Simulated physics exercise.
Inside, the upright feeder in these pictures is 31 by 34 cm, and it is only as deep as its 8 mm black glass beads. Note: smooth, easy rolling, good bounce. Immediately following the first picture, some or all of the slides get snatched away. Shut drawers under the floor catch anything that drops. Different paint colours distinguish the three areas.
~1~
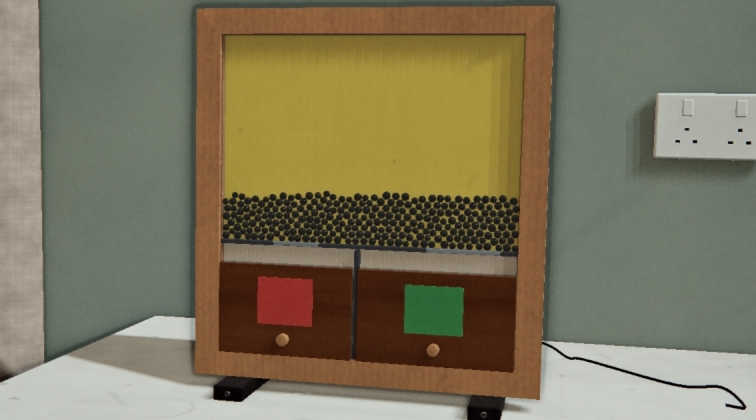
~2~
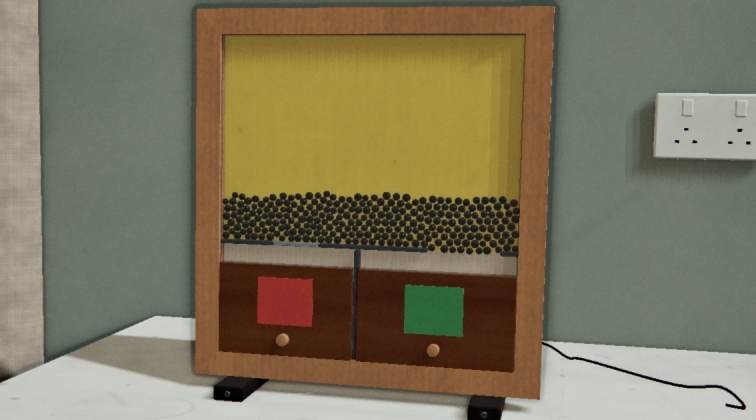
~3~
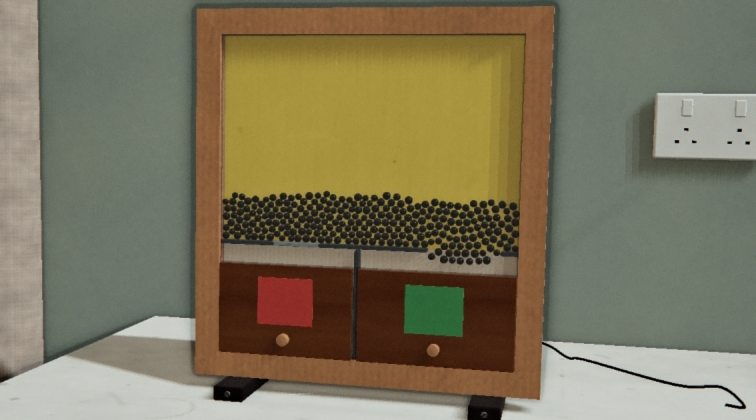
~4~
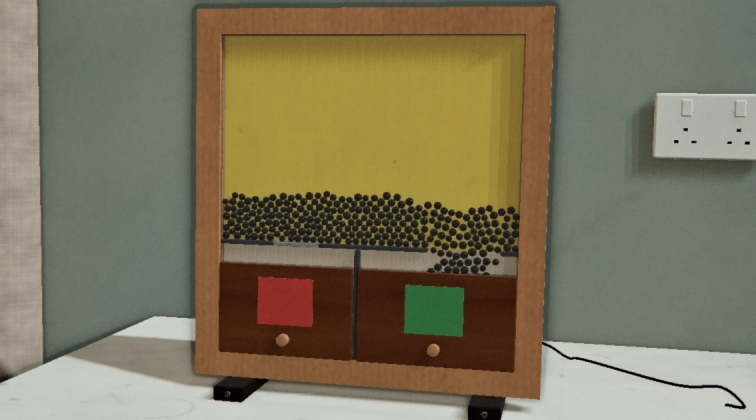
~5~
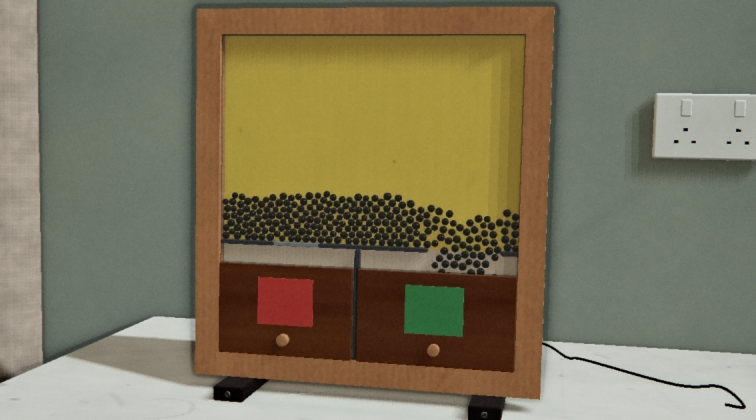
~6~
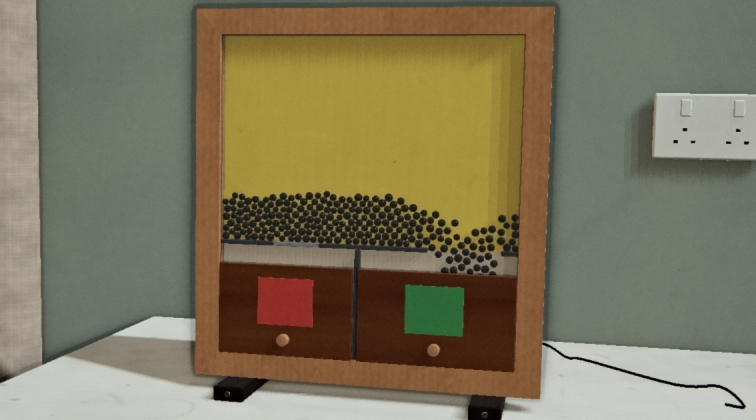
On a white worktop by a wall socket, black beads pour through a right-hand gap above the green-marked section of a wooden-framed box.
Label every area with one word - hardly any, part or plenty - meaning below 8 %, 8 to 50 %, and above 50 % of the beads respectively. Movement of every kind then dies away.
Red drawer - hardly any. Green drawer - plenty. Yellow store - part.
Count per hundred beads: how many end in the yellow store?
Share at rest there: Approx. 45 %.
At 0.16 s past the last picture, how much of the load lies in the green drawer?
The share there is close to 35 per cent.
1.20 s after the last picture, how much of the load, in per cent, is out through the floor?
Estimate: About 50 per cent.
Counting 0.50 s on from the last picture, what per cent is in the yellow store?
It works out at roughly 55 %.
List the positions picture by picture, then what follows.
In the first frame, about 270 beads; load centre (369, 223); red (285, 302), green (434, 311), yellow (371, 57); slides (271, 243) to (324, 245), (423, 250) to (505, 254).
In the second frame, 1 of 2 slides gone; load centre (369, 223); 0 out.
In the third frame, load centre (369, 223); 13 out.
In the fourth frame, load centre (369, 223); 25 out.
In the fifth frame, load centre (359, 223); 40 out.
In the sixth frame, load centre (351, 222); 55 out.
Then, 0.16 s after the last picture, 35 % are out; green 35 %, yellow 65 %.
Then, 0.50 s after the last picture, 45 % are out; green 45 %, yellow 55 %.
Then, 1.20 s after the last picture, 50 % are out; green 50 %, yellow 50 %.
At rest 3.2 s after the last picture, 55 % are out; red 0 %, green 55 %, yellow 45 %.
